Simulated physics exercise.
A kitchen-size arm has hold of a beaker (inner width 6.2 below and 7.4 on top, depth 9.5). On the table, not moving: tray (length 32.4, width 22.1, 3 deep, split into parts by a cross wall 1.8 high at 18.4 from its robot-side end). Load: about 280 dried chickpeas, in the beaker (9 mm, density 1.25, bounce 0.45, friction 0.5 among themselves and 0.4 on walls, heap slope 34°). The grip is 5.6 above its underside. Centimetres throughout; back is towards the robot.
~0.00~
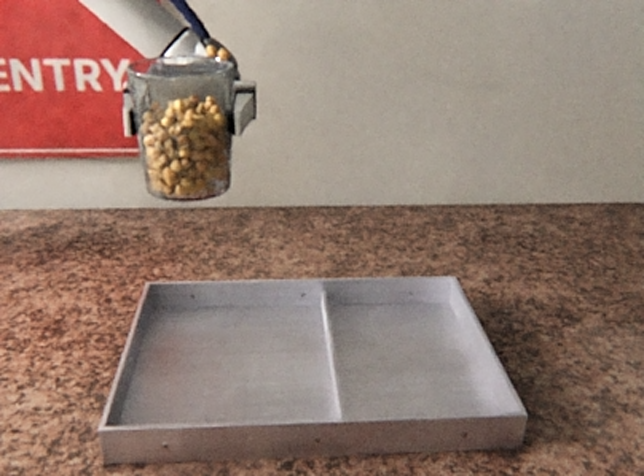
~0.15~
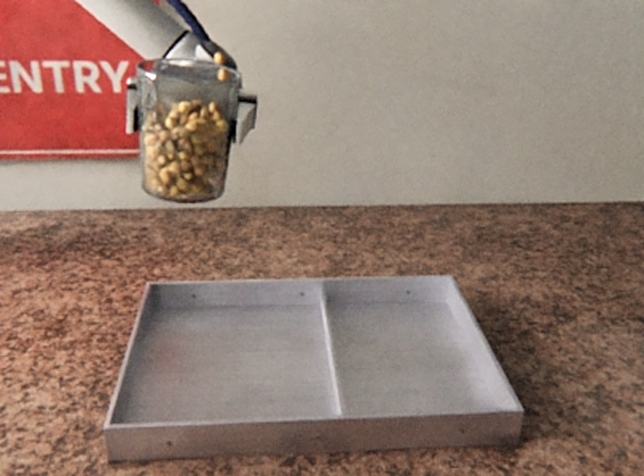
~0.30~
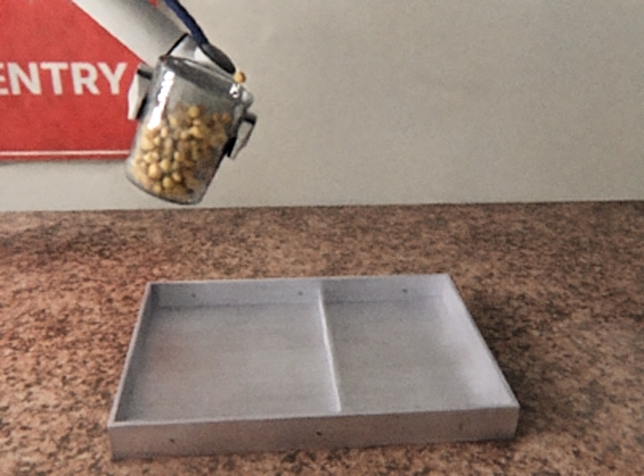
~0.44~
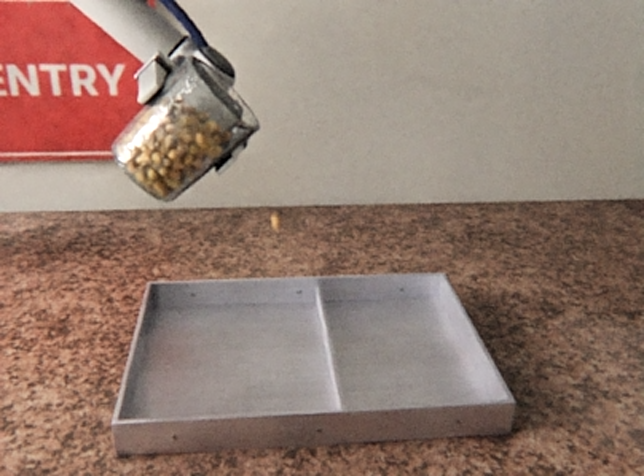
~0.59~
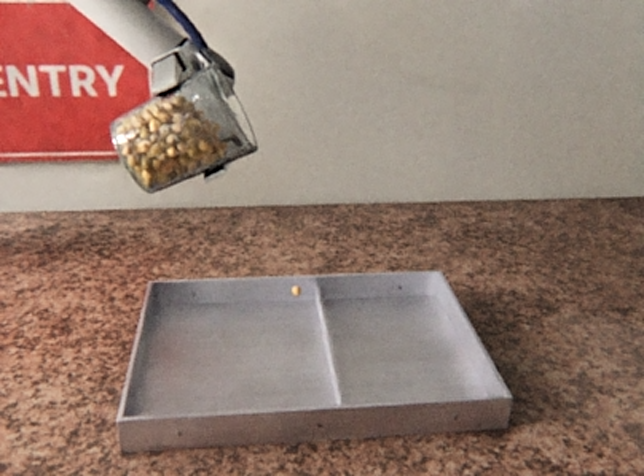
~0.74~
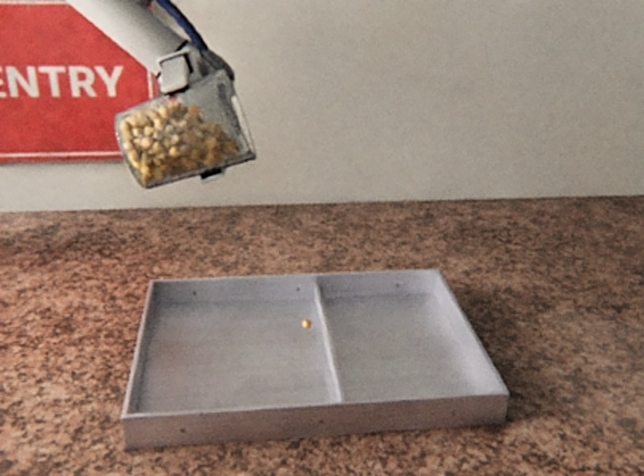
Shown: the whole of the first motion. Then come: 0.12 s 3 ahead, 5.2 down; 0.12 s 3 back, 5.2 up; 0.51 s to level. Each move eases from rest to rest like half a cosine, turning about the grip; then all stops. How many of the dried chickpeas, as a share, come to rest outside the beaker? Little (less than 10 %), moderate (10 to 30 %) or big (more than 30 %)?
Outside the beaker the share is little, less than 10 %.
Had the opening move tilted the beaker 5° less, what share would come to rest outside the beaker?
In that case some 5 per cent.
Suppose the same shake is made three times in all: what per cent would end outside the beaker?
In that case some 15 per cent.
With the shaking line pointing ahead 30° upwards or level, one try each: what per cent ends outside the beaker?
About 80 and 45 per cent.
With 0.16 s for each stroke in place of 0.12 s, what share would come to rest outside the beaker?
Then about 0 per cent.
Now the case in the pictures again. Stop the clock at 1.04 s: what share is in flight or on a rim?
About 1 per cent.
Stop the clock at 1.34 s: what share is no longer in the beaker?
Near 5 per cent so far.
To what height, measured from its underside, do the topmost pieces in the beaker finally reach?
About 9.0 cm.
After 1.04 s, tilted 69° forward, highest piece 25 above the table; 276 in the beaker, 1 in the robot-side part, 1 in the far-side part, 4 in flight or on a rim.
After 1.34 s, tilted 14° forward, highest piece 27 above the table; 274 in the beaker, 6 in the robot-side part, 2 in the far-side part.
After 1.69 s, level, highest piece 27 above the table; 274 in the beaker, 6 in the robot-side part, 2 in the far-side part.
After 2.74 s, level, highest piece 27 above the table; 274 in the beaker, 6 in the robot-side part, 2 in the far-side part.
At rest, 274 in the beaker, 6 in the robot-side part, 2 in the far-side part. That is 3 % outside the beaker.
